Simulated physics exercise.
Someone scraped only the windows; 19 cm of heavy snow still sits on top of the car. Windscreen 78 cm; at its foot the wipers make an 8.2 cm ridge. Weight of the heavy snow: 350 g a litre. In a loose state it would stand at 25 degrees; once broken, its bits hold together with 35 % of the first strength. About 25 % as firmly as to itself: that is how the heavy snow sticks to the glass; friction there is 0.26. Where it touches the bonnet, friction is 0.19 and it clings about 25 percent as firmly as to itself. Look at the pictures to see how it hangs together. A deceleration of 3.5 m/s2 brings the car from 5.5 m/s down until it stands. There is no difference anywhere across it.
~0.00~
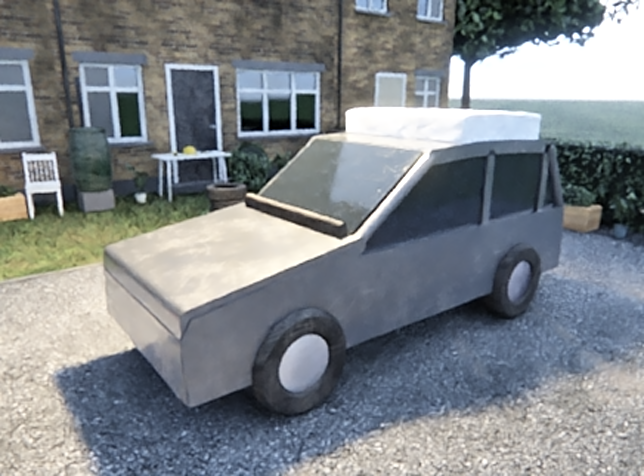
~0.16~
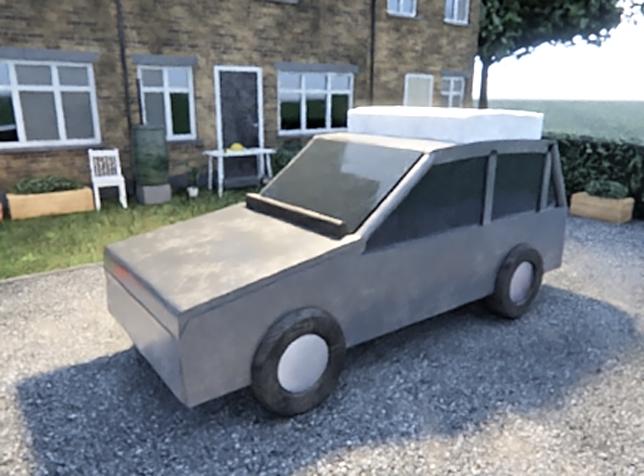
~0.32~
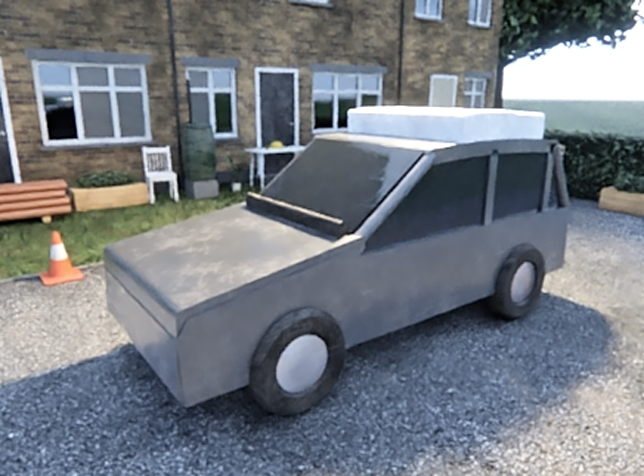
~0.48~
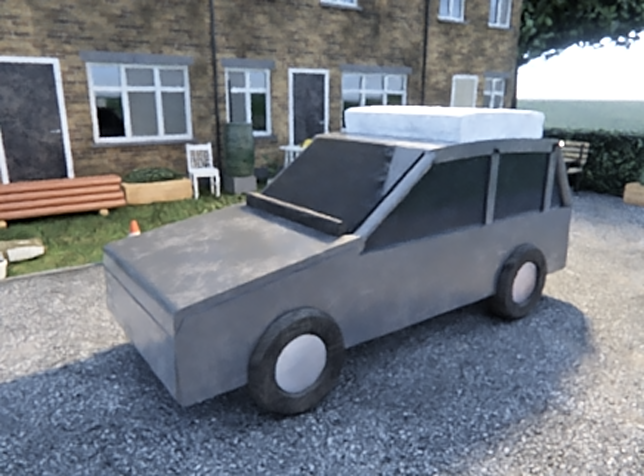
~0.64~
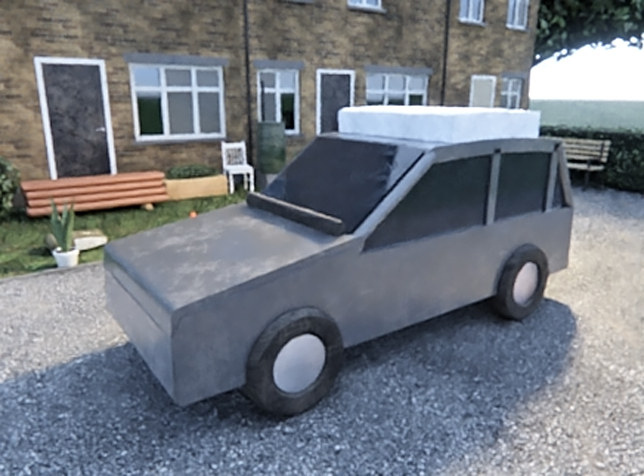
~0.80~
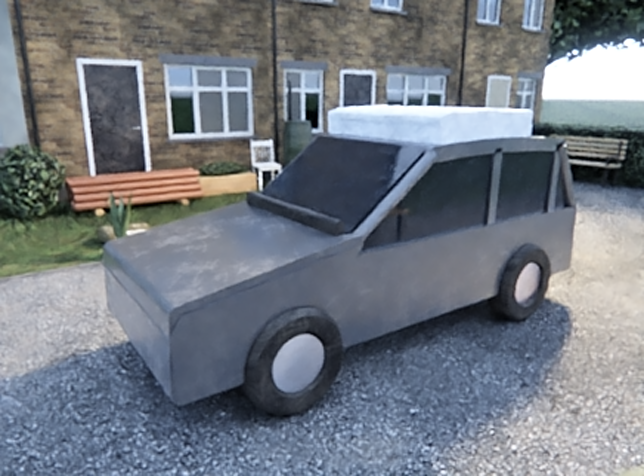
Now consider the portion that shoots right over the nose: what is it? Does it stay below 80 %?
No, it goes above 80 %.
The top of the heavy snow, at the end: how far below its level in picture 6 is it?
Roughly 55 cm.
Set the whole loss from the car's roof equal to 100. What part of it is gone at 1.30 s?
Around 60 per cent.
After 1.30 s, 35 % of the snow is on the roof, 57 % on the glass, 7 % on the bonnet and none has gone off the nose.
After 1.89 s, none of the snow is on the roof, 6 % on the glass, 74 % on the bonnet and 20 % has gone off the nose.
After 2.48 s, none of the snow is on the roof, 6 % on the glass, 9 % on the bonnet and 84 % has gone off the nose.
After 3.07 s, none of the snow is on the roof, 6 % on the glass, 6 % on the bonnet and 88 % has gone off the nose.
After 3.17 s, none of the snow is on the roof, 6 % on the glass, 6 % on the bonnet and 88 % has gone off the nose.
